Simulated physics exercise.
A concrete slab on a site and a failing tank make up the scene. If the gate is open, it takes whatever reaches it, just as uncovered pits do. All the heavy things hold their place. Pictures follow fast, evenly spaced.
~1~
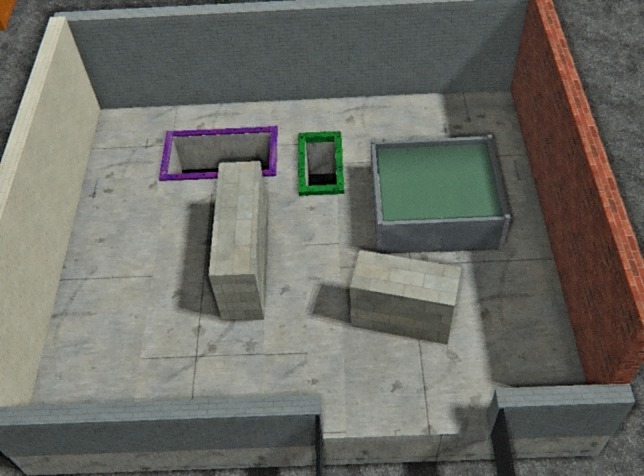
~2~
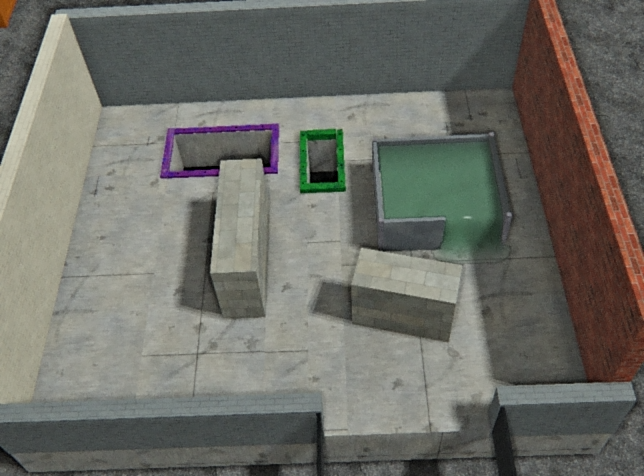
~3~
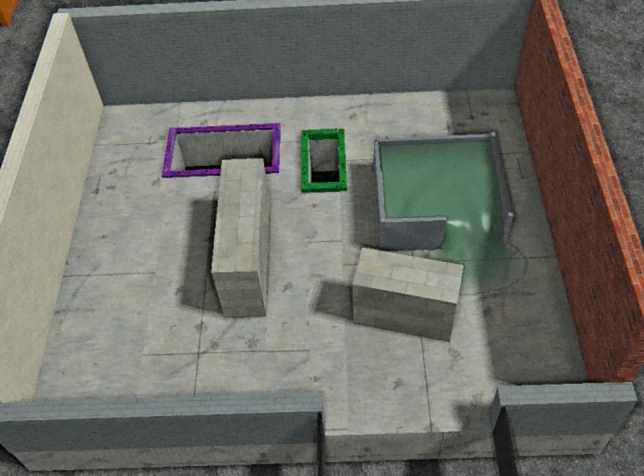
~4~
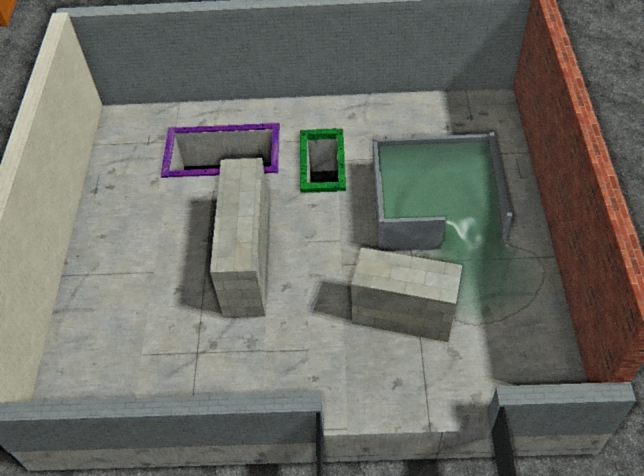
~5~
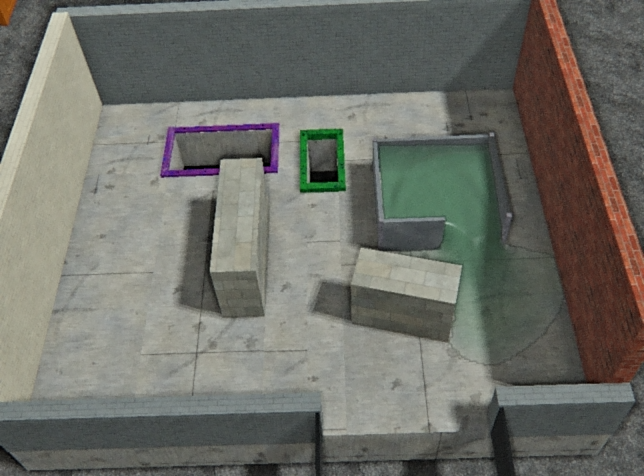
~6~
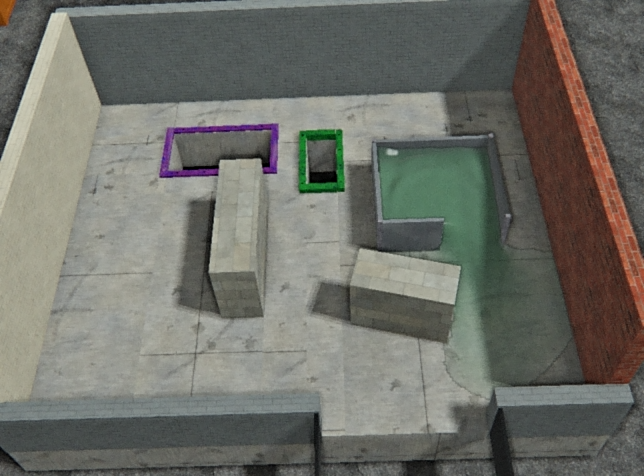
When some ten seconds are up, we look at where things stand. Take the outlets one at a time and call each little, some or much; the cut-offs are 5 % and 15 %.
In order: The gate catches much; the purple pit catches little; the green pit catches little.
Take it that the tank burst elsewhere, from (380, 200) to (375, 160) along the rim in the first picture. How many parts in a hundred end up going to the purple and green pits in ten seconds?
For purple it's about 10 per cent, and for green about 6 per cent.
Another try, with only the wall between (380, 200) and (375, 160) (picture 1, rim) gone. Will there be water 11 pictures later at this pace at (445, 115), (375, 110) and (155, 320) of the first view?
Well, the first is missed by the spill, the next hit by the spill, the last missed by the spill.
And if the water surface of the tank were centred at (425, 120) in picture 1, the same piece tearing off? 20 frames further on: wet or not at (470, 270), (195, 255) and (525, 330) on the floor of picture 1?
Taking them as they were asked, they come out soaked, bone dry, soaked.
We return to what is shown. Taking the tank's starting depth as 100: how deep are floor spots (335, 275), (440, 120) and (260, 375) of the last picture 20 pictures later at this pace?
Going in order, roughly 2, 0 and 0 %.
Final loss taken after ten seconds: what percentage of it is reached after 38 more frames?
Estimate: Some 70 %.
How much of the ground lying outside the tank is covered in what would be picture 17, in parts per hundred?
Around 20 percent.
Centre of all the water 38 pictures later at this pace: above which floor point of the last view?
It is near (417, 286).
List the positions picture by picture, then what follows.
In the first picture, still water in the tank at (437, 182).
In the second picture, the front is at a hidden place, out from the gap at (472, 237).
In the third picture, water pours out at (473, 238) and has run to (462, 290).
In the fourth picture, water pours out at (471, 238) and has run to (470, 319).
In the fifth picture, the front is at (497, 357), out from the gap at (471, 238).
In the sixth picture, the front is at a hidden place, out from the gap at (470, 239).
A moment on, water covers 15 % of the floor; the gate 1 %, the purple pit 0 %, the green pit 0 %.
Next, water covers 20 % of the floor; the gate 5 %, the purple pit 0 %, the green pit 0 %.
Then, water covers 30 % of the floor; the gate 13 %, the purple pit 0 %, the green pit 0 %.
Later, water covers 55 % of the floor; the gate 23 %, the purple pit 0 %, the green pit 0 %.
In the end, water covers 70 % of the floor; the gate 34 %, the purple pit 0 %, the green pit 0 %.
